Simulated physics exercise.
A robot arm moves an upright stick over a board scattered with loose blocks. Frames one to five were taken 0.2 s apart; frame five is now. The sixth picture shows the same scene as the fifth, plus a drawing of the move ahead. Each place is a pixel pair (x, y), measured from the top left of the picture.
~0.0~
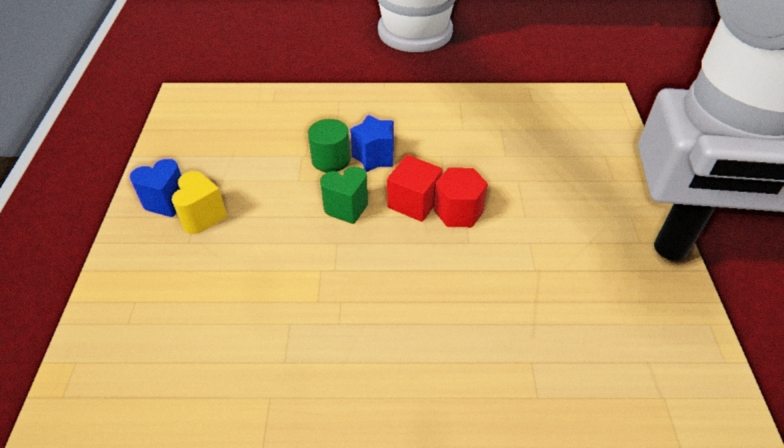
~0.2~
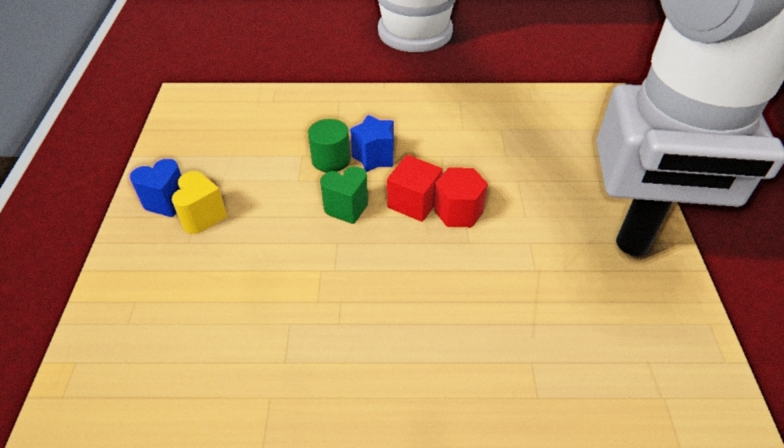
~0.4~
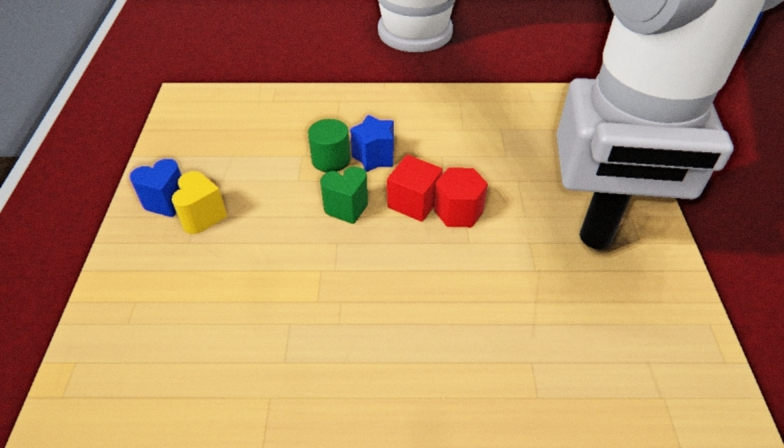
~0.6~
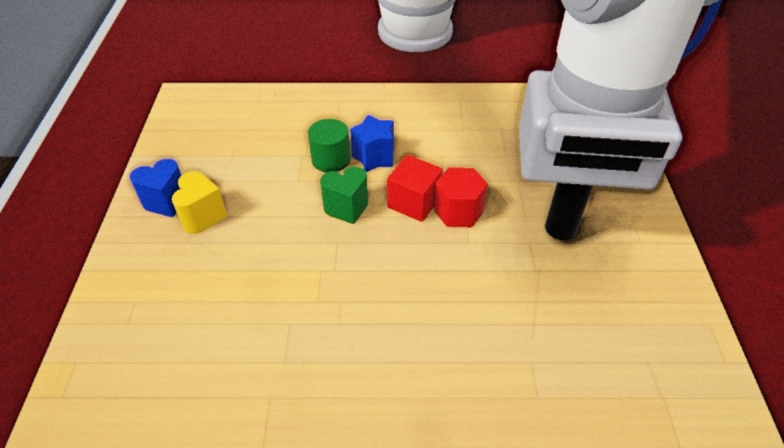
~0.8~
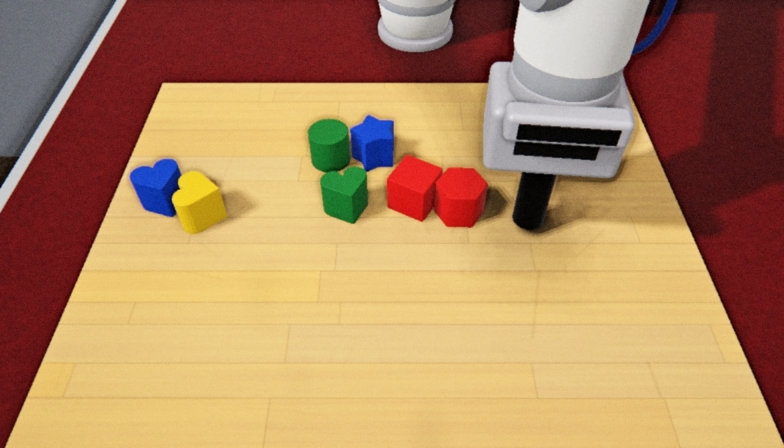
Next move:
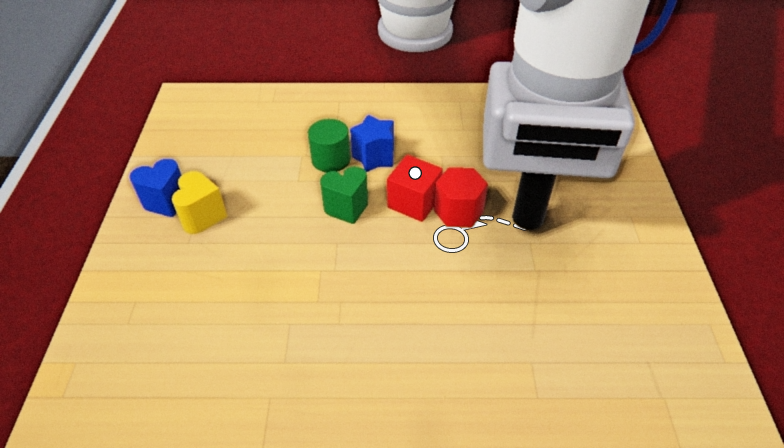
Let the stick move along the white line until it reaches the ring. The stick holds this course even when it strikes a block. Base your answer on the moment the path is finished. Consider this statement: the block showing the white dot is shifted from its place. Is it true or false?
That is true.
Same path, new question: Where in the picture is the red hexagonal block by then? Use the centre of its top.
Its top centre is at about (434, 183).
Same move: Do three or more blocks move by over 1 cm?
No, it doesn't check out.
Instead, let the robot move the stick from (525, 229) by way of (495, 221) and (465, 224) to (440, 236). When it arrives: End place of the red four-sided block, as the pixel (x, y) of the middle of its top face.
It is going to be at (384, 164).
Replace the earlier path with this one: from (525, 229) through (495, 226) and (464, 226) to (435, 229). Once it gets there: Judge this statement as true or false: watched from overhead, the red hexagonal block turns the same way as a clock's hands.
The statement is correct.
The line goes from (525, 229) over (497, 220) and (470, 223) to (451, 238); the dot is on the red four-sided block.
The first path, step by step. Halfway along, stick at (483, 208); red four-sided block at (403, 171); red hexagonal block at (447, 181).
At the end, stick at (452, 229); red four-sided block at (393, 168); red hexagonal block at (434, 183).
